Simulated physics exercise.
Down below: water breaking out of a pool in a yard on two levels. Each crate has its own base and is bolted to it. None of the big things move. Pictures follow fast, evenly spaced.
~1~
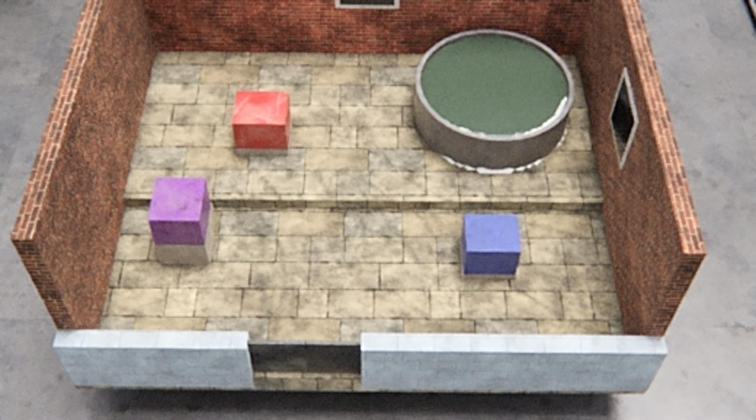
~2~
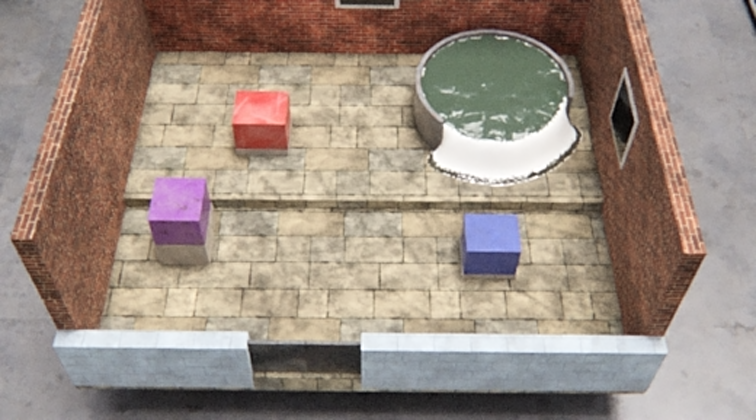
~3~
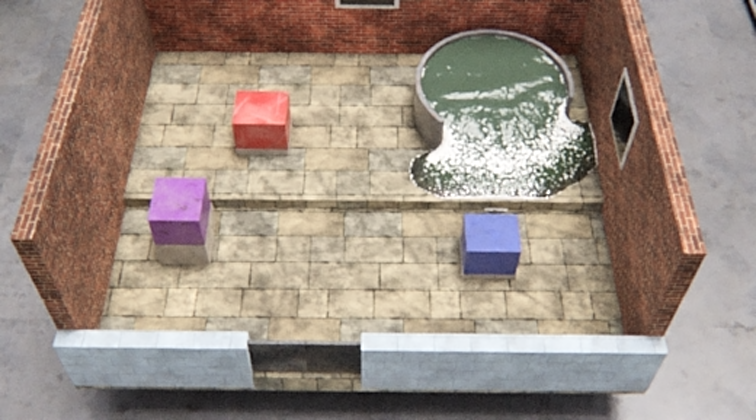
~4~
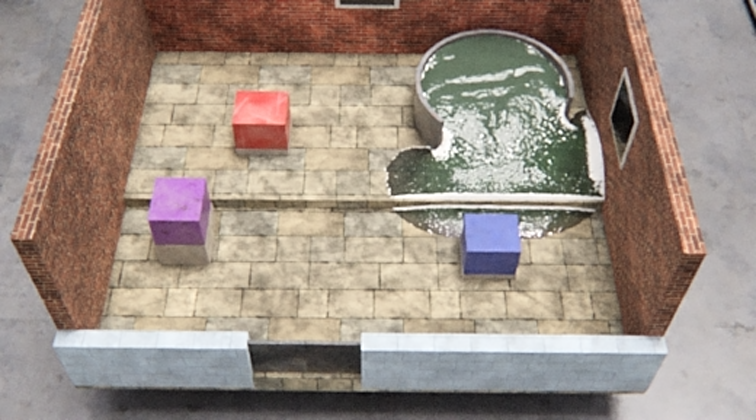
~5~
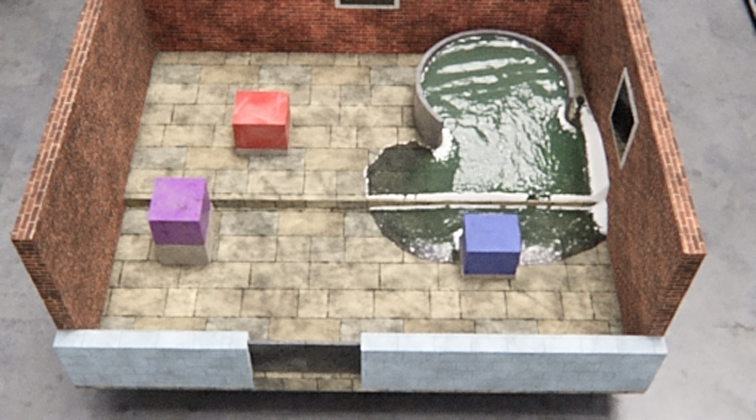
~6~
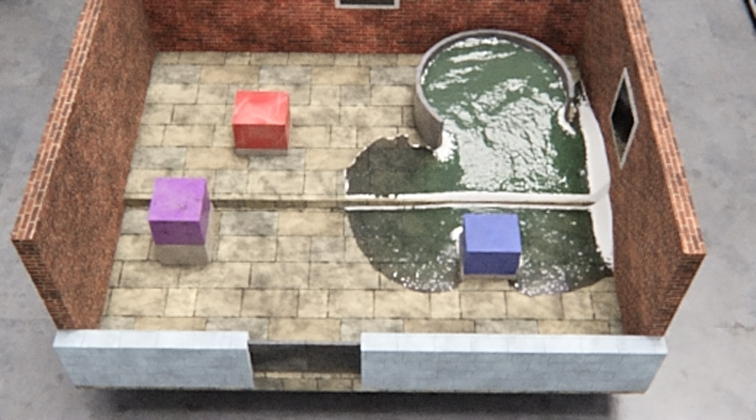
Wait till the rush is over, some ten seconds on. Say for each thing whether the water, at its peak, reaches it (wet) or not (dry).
The red crate is spared; the purple crate is spared; the blue crate is hit by the water.
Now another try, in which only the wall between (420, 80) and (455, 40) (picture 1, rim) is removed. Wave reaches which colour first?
It's the crate marked red.
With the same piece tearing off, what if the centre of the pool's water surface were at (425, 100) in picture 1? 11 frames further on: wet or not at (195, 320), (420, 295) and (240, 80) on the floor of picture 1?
First drenched; next drenched; last unwetted.
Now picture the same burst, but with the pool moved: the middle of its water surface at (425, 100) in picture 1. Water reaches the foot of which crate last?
Red one.
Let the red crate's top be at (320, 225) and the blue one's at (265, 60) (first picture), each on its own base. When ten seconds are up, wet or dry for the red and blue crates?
First the red crate: It is dampened; then the blue crate: It keeps clear.
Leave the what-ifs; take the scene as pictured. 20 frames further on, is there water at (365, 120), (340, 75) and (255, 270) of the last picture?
Going through them one by one, the first is spared, the second spared and the third waterlogged.
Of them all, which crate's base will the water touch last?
It's the one in red.
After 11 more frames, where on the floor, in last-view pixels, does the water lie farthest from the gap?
About (191, 361).
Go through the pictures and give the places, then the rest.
The first frame shows the round pool at (494, 86) is whole and still.
In the second frame, the front is at (574, 129), out from the gap at (516, 158).
In the third frame, the front is at (589, 127), out from the gap at (516, 159).
In the fourth frame, water pours out at (515, 161) and has run to (397, 191).
In the fifth frame, water pours out at (515, 161) and has run to (384, 225).
In the sixth frame, the front is at (380, 263), out from the gap at (515, 161).
A moment on, water covers 35 % of the floor; the red crate not reached, the purple crate not reached, the blue crate water round its plinth.
Next, water covers 40 % of the floor; the red crate not reached, the purple crate not reached, the blue crate water round its plinth.
Then, water covers 60 % of the floor; the red crate not reached, the purple crate water round its plinth, the blue crate water round its plinth.
Later, water covers 70 % of the floor; the red crate water round its plinth, the purple crate water round its plinth, the blue crate water round its plinth.
In the end, water covers 70 % of the floor; the red crate stayed above the water, the purple crate stayed above the water, the blue crate was topped.
